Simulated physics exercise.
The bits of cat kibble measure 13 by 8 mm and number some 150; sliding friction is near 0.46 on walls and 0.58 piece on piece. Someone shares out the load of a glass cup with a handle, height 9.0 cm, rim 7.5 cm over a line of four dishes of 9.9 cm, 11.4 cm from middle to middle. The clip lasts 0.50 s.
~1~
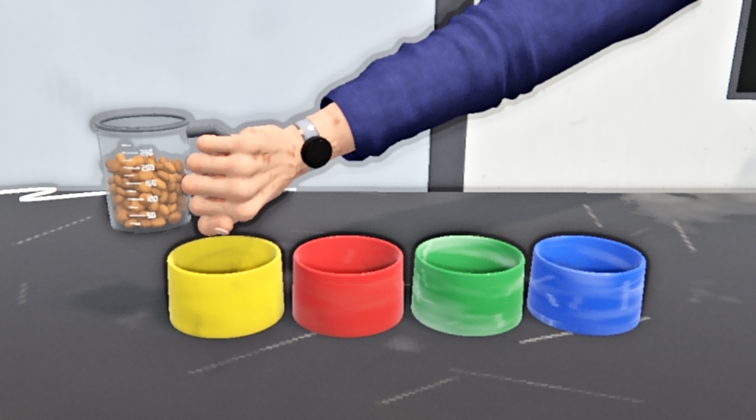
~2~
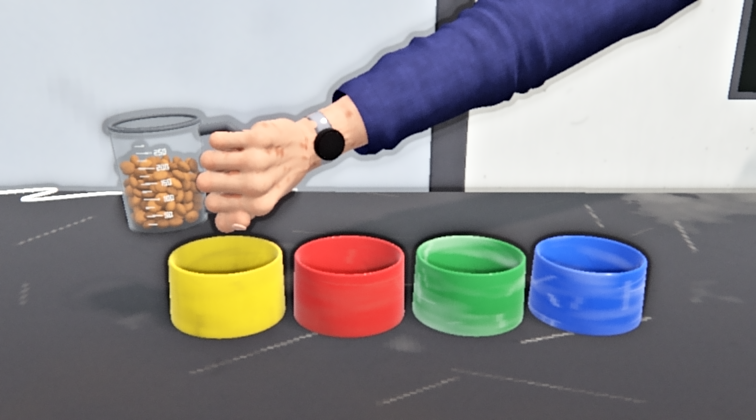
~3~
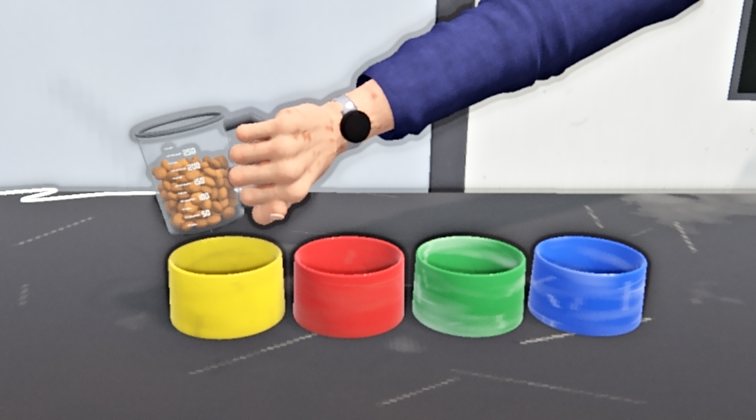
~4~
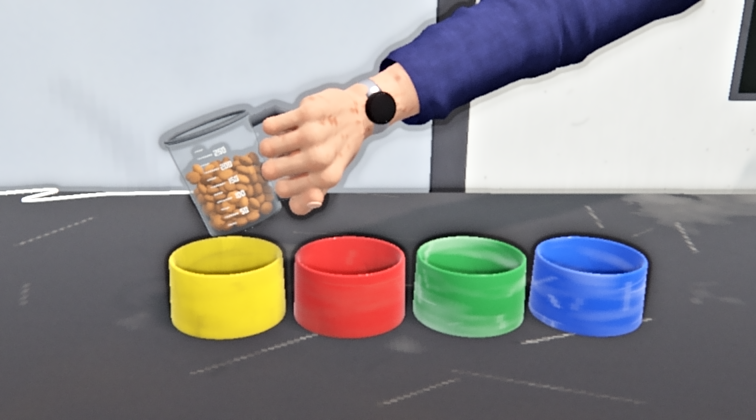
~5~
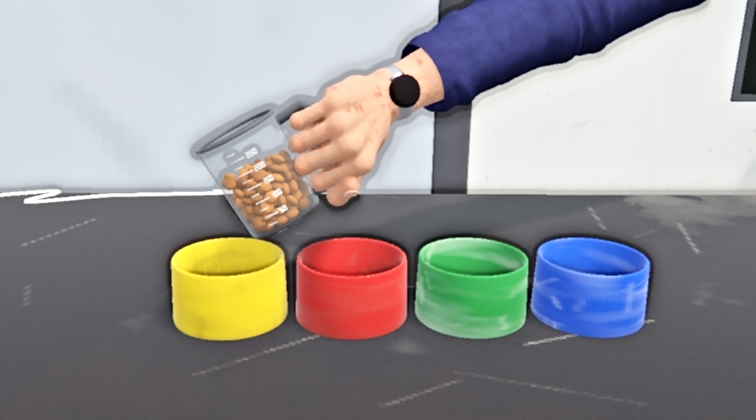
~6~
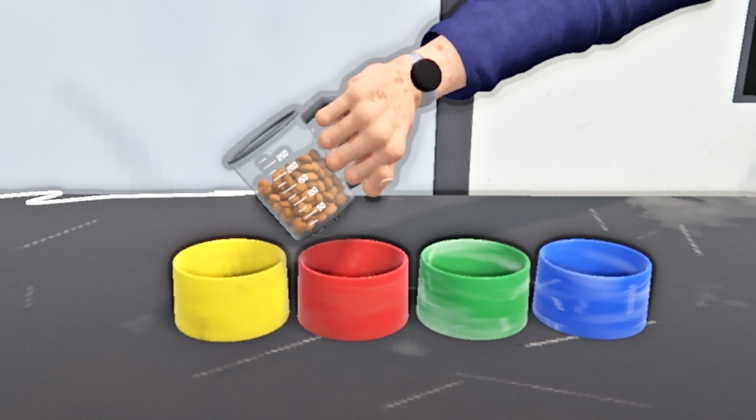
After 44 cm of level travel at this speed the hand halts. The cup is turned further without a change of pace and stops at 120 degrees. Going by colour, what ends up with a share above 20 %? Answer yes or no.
Red no, blue yes, green no, yellow no, counter no.
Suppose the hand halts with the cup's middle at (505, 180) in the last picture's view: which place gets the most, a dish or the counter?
The winner: Green.
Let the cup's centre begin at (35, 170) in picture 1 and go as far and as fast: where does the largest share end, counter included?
Most goes to: Green.
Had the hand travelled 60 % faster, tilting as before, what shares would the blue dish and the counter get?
In that case blue 100; counter 0.
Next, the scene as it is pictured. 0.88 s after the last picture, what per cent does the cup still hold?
Some 90 per cent of the load.
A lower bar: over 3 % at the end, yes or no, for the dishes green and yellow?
Green yes; yellow no.
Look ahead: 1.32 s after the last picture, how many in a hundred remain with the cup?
About 25 per cent.
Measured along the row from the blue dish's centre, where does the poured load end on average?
About 2 cm to its left.
Then, 0.53 s after the last picture, tilt 80 degrees; cup holds 100 %.
Then, 0.88 s after the last picture, tilt 109 degrees; cup holds 90 %, green 10 %.
Then, 1.32 s after the last picture, tilt 120 degrees; cup holds 25 %, blue 60 %, green 10 %.
In the end, red 0 %, blue 85 %, green 10 %, yellow 0 %, counter 5 %.
